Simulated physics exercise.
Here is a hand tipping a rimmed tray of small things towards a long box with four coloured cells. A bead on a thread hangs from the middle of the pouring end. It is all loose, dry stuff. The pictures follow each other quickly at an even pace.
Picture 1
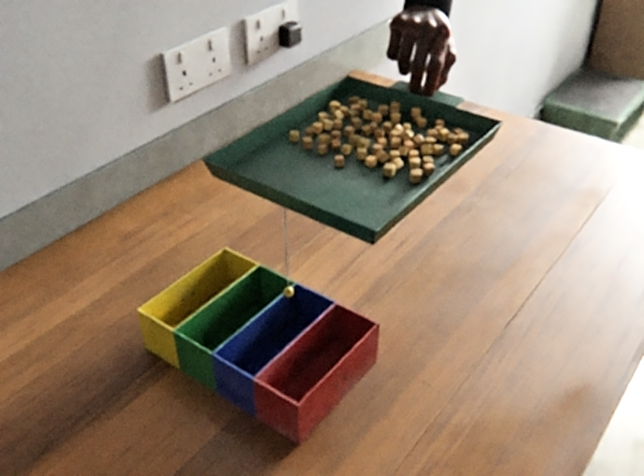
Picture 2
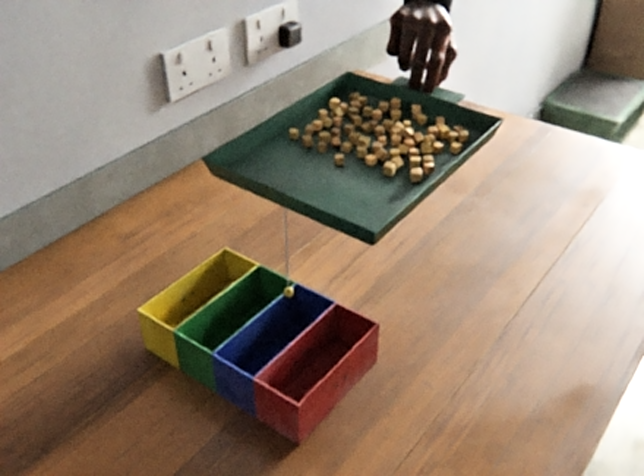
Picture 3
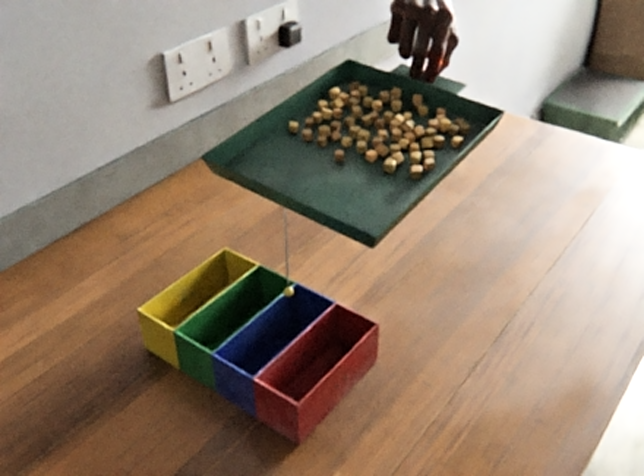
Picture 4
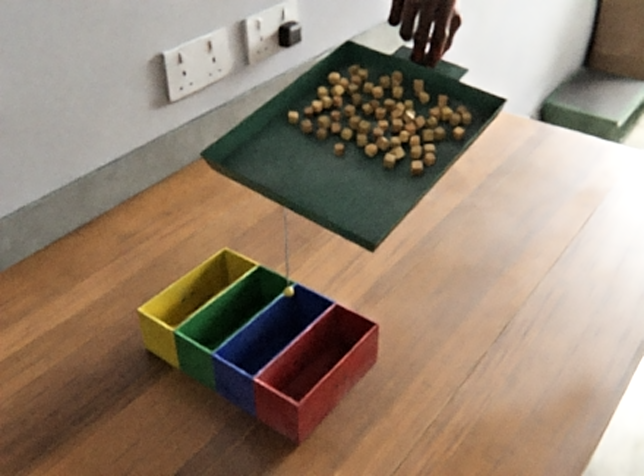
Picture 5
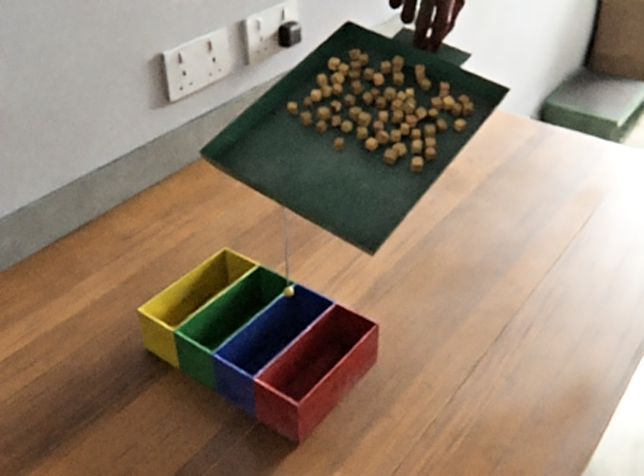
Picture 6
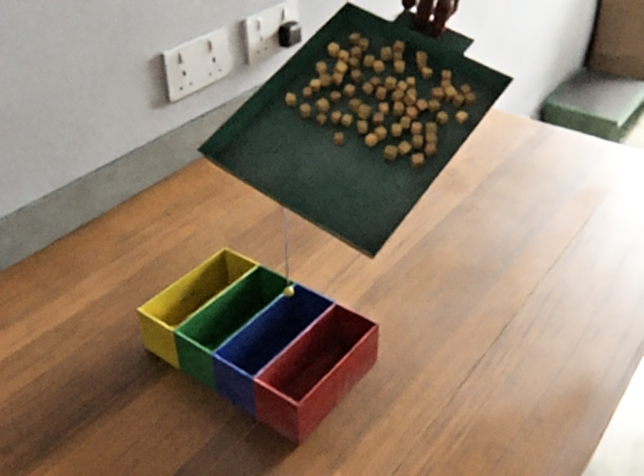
The footage shows a hand raising the far side of a dark green tray of small wooden cubes above a box with yellow, green, blue and red cells, steadily steepening the tray while a bead hangs on a thread beneath it.
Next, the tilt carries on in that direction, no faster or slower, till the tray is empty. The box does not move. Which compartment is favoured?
It favours the red compartment.
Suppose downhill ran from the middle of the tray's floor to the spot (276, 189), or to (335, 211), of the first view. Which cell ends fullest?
First the yellow cell, then red.
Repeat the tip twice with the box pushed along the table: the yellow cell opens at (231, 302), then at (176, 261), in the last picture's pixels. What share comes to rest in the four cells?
First some 90, then 0 per cent.
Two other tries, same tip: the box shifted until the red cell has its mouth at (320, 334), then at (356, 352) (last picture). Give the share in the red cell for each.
In turn 20 and 70 in a hundred.
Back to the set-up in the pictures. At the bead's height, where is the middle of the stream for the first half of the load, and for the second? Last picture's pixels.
Around (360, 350) and then (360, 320).
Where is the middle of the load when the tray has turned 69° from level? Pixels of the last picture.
At about (362, 241).
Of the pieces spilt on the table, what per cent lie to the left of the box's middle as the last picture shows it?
About 10 per cent.
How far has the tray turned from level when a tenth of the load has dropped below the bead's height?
At about 75°.
Soon, tray tipped steeply; most on the tray; about a quarter falling or outside the box.
A while on, tray tipped past a quarter turn; a small part on the tray; about a third in the red cell; a stray few in the blue cell; about two thirds falling or outside the box.
Towards the end, tray tipped past a quarter turn; about half in the red cell; a stray few in the blue cell; about half falling or outside the box.
Finally, tray tipped past a quarter turn; about half in the red cell; a stray few in the blue cell; none in the green cell; none in the yellow cell; about half outside the box.
